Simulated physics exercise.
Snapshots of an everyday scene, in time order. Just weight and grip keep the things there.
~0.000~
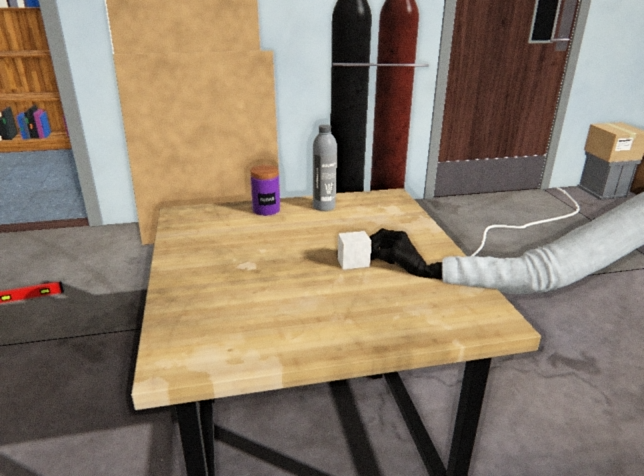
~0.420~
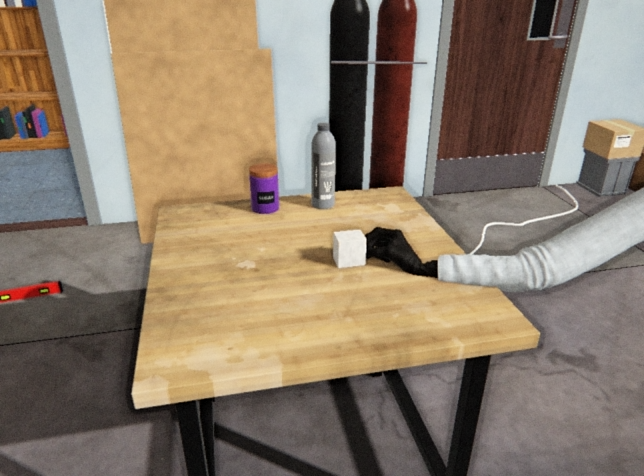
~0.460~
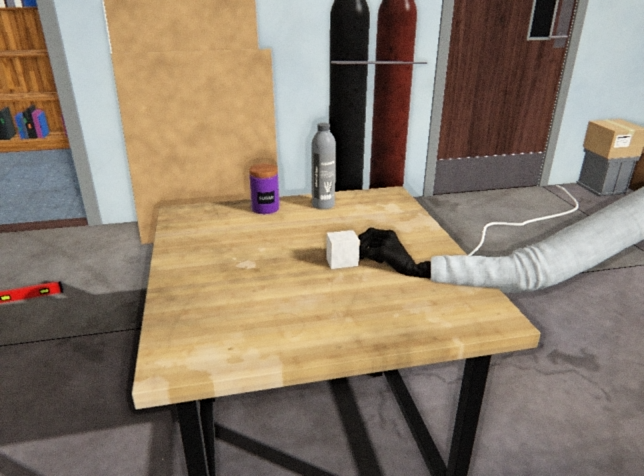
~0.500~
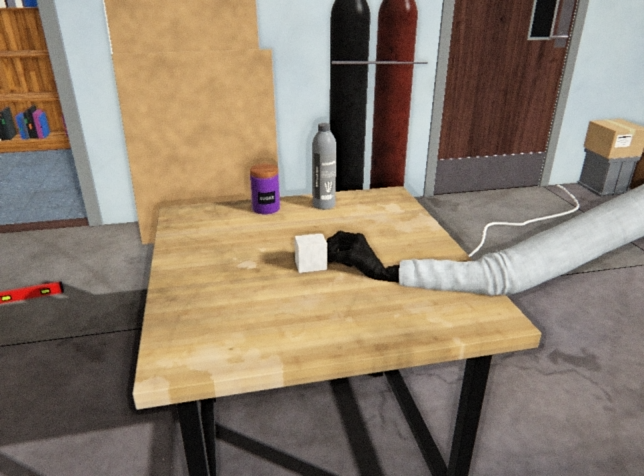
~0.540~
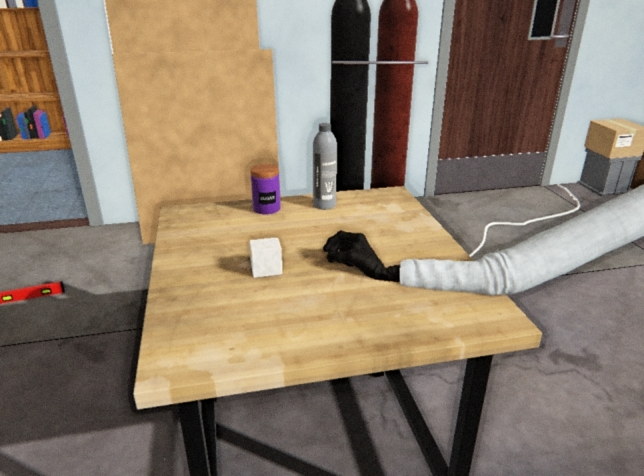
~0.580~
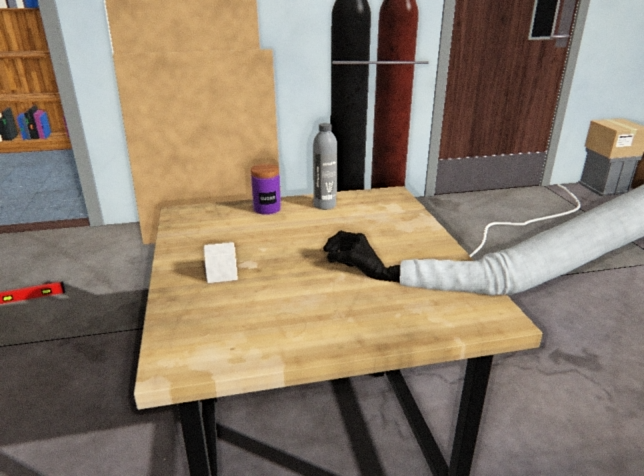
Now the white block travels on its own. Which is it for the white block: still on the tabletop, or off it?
The white block ends up off the tabletop.
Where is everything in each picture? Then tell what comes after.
In the first frame, under the hand; white block (354, 250).
In the second frame, under the hand; white block (349, 249).
In the third frame, under the hand; white block (342, 250).
In the fourth frame, white block (311, 253).
In the fifth frame, white block (266, 258) slid well along.
In the sixth frame, white block (221, 263) slid well along.
After 0.78 s, white block now off the table.
After 1.08 s, things are still on the move.
By the end (1.3 s), off the table, white block.
